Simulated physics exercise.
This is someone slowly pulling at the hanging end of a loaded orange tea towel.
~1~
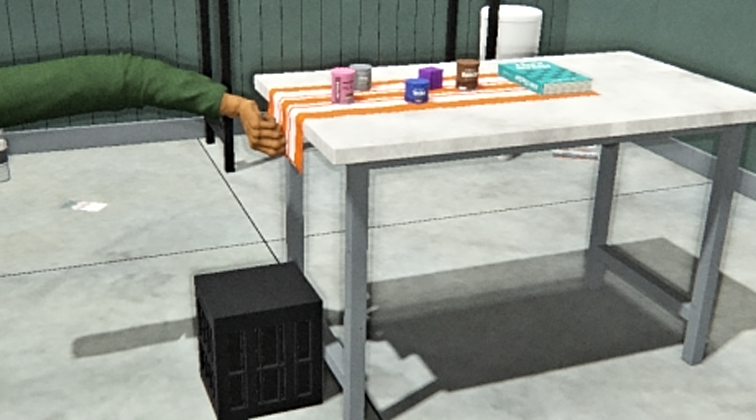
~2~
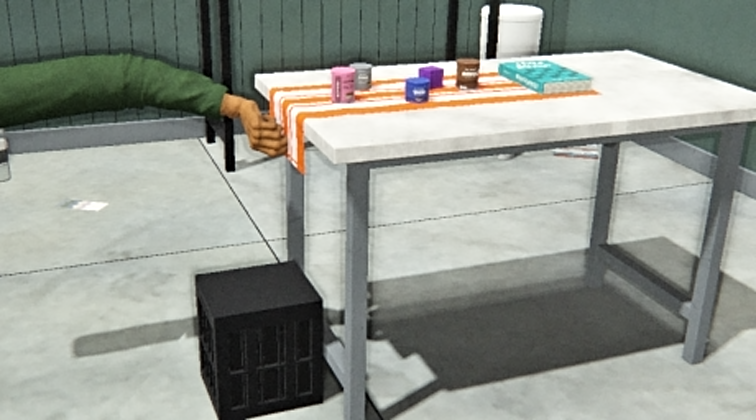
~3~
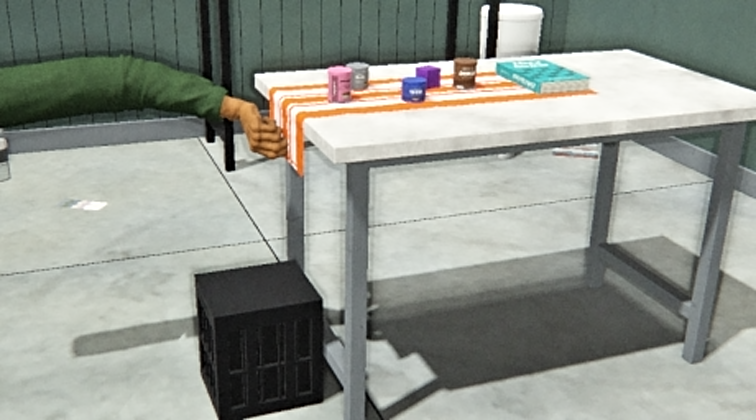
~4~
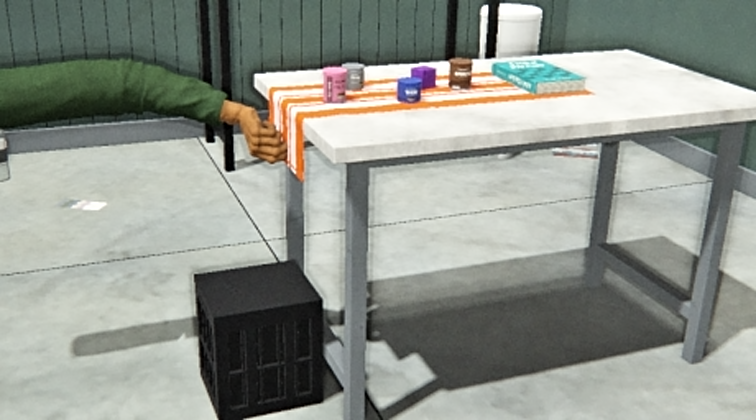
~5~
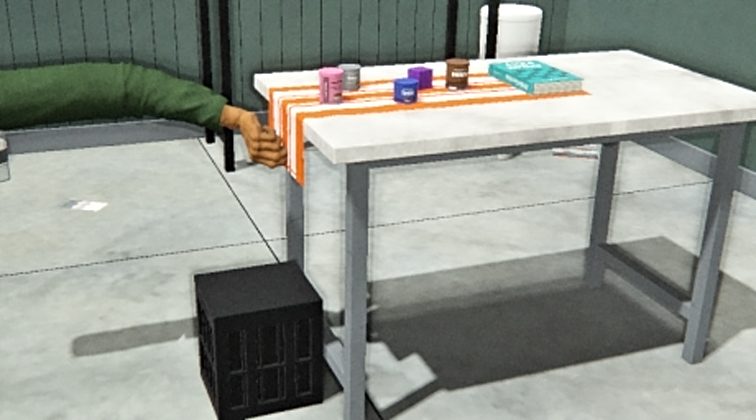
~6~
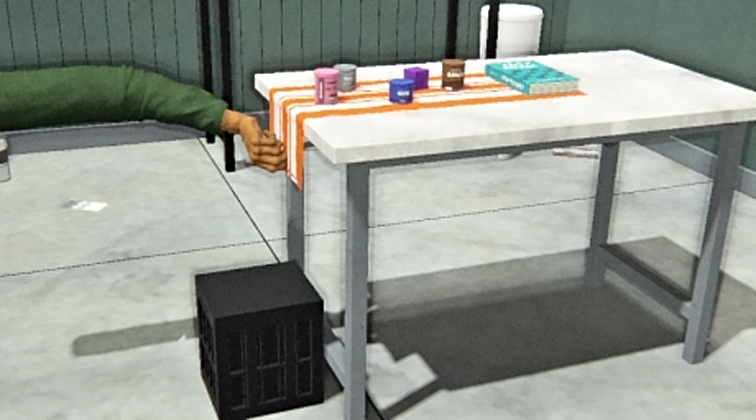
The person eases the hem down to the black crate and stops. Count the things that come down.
Over the edge go three.
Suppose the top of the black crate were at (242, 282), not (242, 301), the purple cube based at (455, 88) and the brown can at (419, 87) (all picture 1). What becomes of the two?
The purple cube keeps its place on top; the brown can keeps its place on top.
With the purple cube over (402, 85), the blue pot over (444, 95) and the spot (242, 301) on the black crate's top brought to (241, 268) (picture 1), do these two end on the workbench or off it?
The purple cube survives; the blue pot survives.
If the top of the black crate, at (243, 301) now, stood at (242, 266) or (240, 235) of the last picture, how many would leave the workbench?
Then 2 and 1.
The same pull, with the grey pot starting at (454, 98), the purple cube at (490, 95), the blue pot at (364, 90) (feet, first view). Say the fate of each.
The grey pot remains up, the purple cube keeps its place on top, the blue pot tumbles off.
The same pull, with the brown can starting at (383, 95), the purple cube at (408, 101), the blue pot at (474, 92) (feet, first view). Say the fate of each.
The brown can goes over; the purple cube falls; the blue pot stays on.
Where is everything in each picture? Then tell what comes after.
In the first picture, hem (303, 175); pink can (343, 71); grey pot (361, 66); blue pot (417, 81); purple cube (431, 69); brown can (468, 62); top of the crate (242, 301).
In the second picture, hem (305, 174); pink can (343, 70).
In the third picture, hem (303, 178); grey pot (358, 65).
In the fourth picture, hem (304, 182); blue pot (409, 80); top of the crate (242, 300).
In the fifth picture, hem (304, 186); purple cube (420, 68).
In the sixth picture, hem (302, 192); pink can (326, 71); grey pot (345, 67); blue pot (401, 81); purple cube (417, 69); brown can (454, 62).
Early on, hem near (285, 230); pink can gone.
Midway, hem on the crate; pink can, grey pot and blue pot gone.
Finally, hem on the crate; pink can, grey pot and blue pot gone. The workbench loses three.
